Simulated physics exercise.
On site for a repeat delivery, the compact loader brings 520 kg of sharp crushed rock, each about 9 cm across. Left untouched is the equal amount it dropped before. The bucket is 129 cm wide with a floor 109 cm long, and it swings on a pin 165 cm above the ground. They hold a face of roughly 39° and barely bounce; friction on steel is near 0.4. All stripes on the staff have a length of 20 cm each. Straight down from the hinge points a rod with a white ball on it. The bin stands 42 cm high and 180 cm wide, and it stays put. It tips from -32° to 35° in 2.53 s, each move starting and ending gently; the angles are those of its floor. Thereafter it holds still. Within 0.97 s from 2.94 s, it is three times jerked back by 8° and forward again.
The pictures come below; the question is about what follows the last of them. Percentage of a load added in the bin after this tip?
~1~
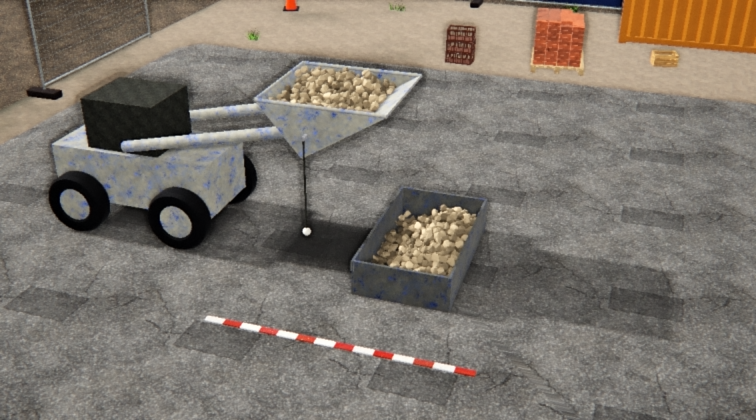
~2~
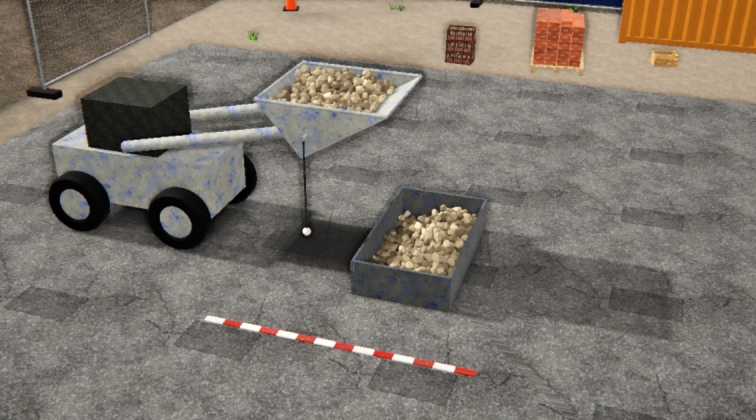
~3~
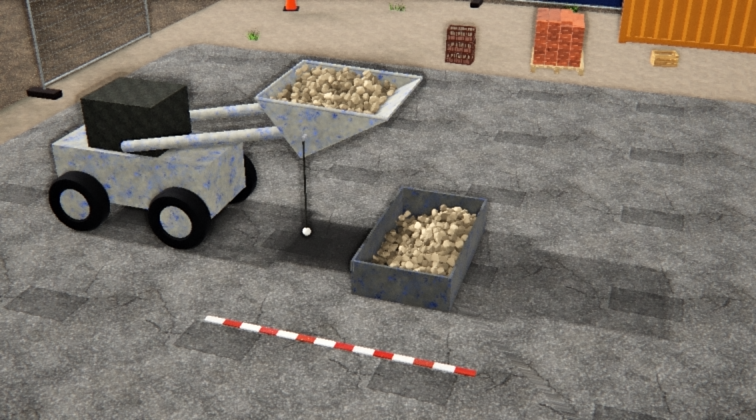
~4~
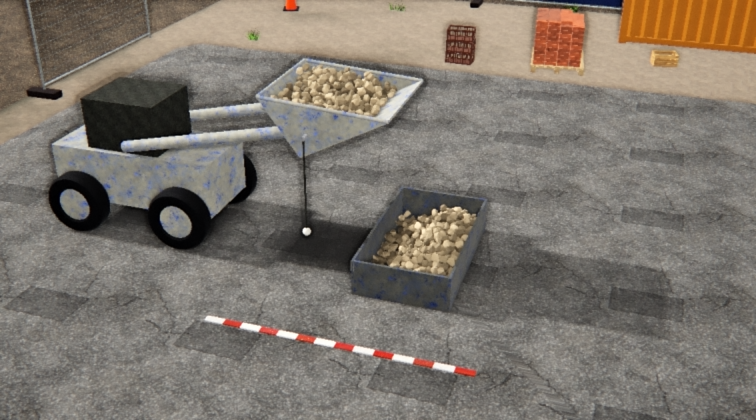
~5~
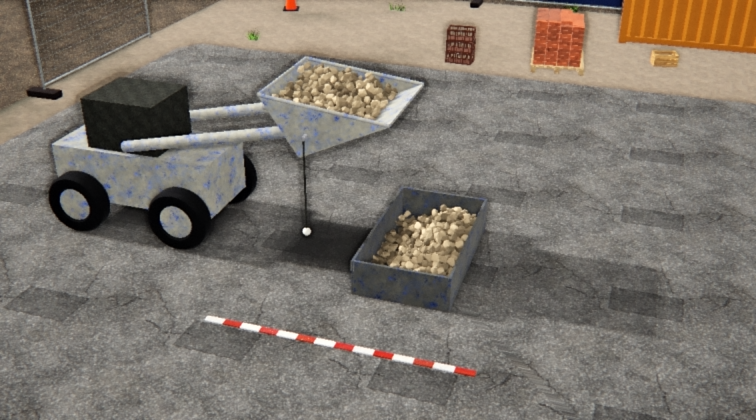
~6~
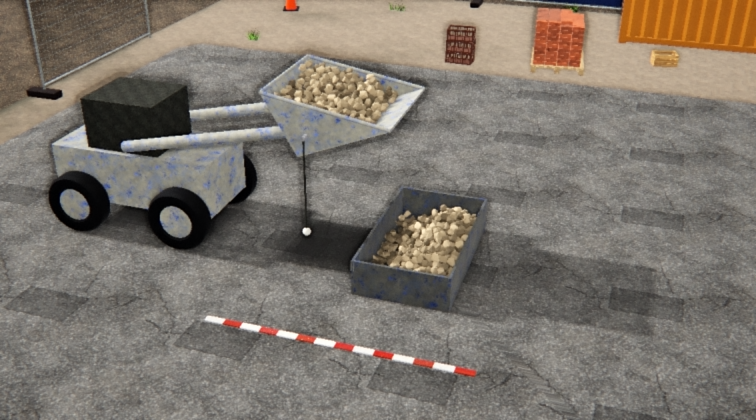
97 per cent.
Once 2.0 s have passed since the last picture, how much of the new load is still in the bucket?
Roughly 50 per cent remains inside.
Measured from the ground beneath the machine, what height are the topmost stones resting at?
Roughly 60 cm higher than the ground.
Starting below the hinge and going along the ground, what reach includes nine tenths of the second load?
Roughly 150 centimetres.
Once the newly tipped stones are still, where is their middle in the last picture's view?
Their centre ends up near (419, 232).
Then, 1.3 s after the last picture the floor is at 25°; in per cent of one load, 100 in the bucket, 100 in the bin; the foremost stones are at (465, 248).
Then, 2.0 s after the last picture the floor is at 35°; in per cent of one load, 52 in the bucket, 148 in the bin; the foremost stones are at (465, 248).
Then, 3.8 s after the last picture the floor is at 35°; in per cent of one load, 0 in the bucket, 197 in the bin, 3 beside or beyond the bin; the foremost stones are at (522, 272).
Then, 6.6 s after the last picture the floor is at 35°; in per cent of one load, 0 in the bucket, 197 in the bin, 3 beside or beyond the bin; the foremost stones are at (523, 272). Net gain in the bin, 97.
